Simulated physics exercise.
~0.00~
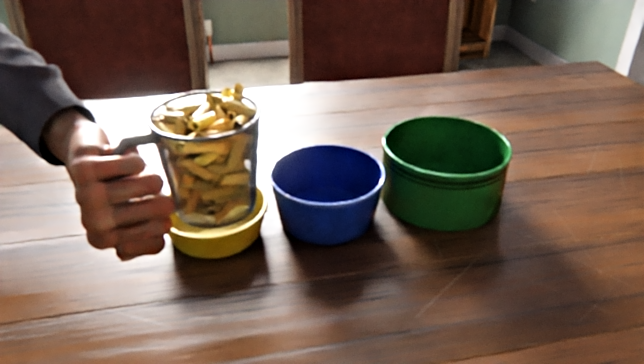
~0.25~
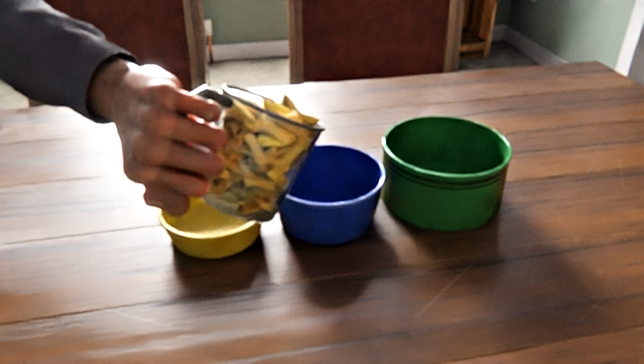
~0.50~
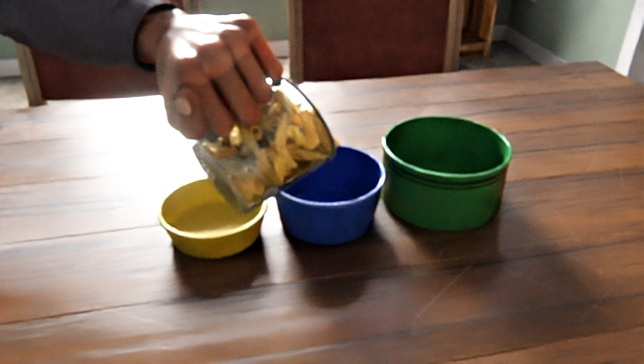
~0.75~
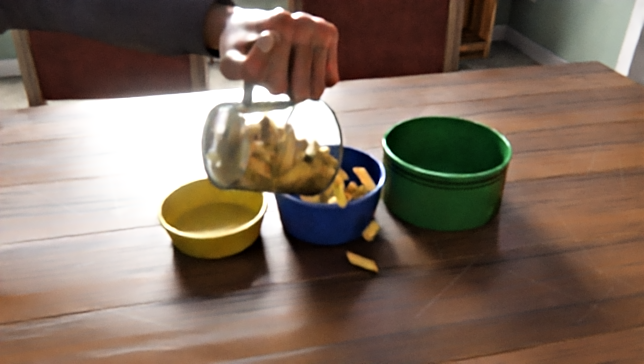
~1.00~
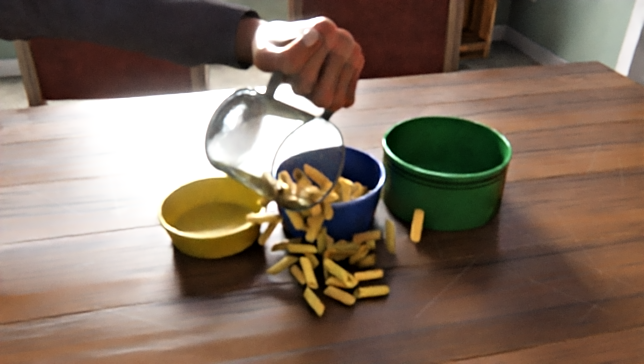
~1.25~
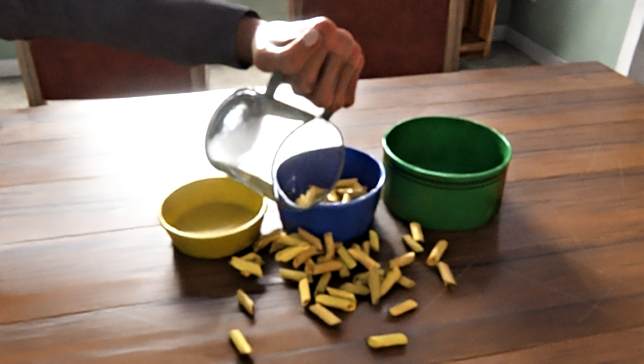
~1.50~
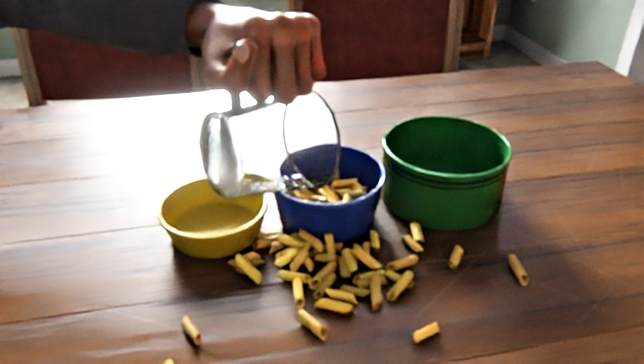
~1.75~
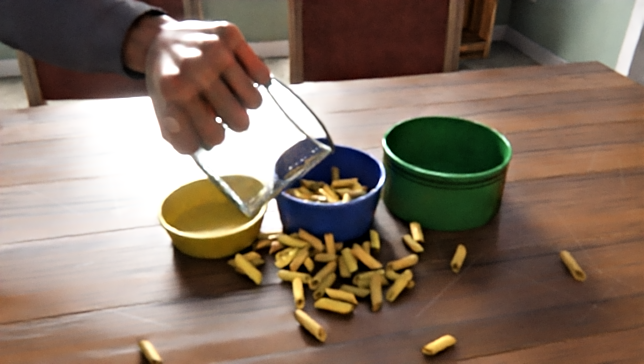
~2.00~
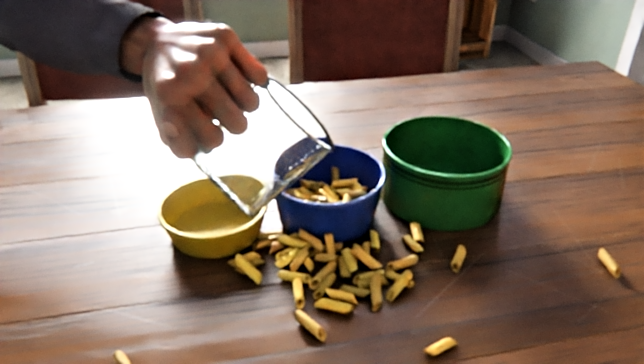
A hand in a dark sleeve holds a clear cup full of dry pasta tubes above a wooden table, seen from slightly above, with chairs behind. A yellow dish sits at left, a blue dish in the middle and a larger green pot at right. The hand moves the cup to the right and tips it over the blue dish. Pasta pours out, some landing in the dish and much spilling onto the table in front. The hand then turns the emptied cup partly back, leaving pasta in the blue dish and scattered around, while the yellow dish stays empty.
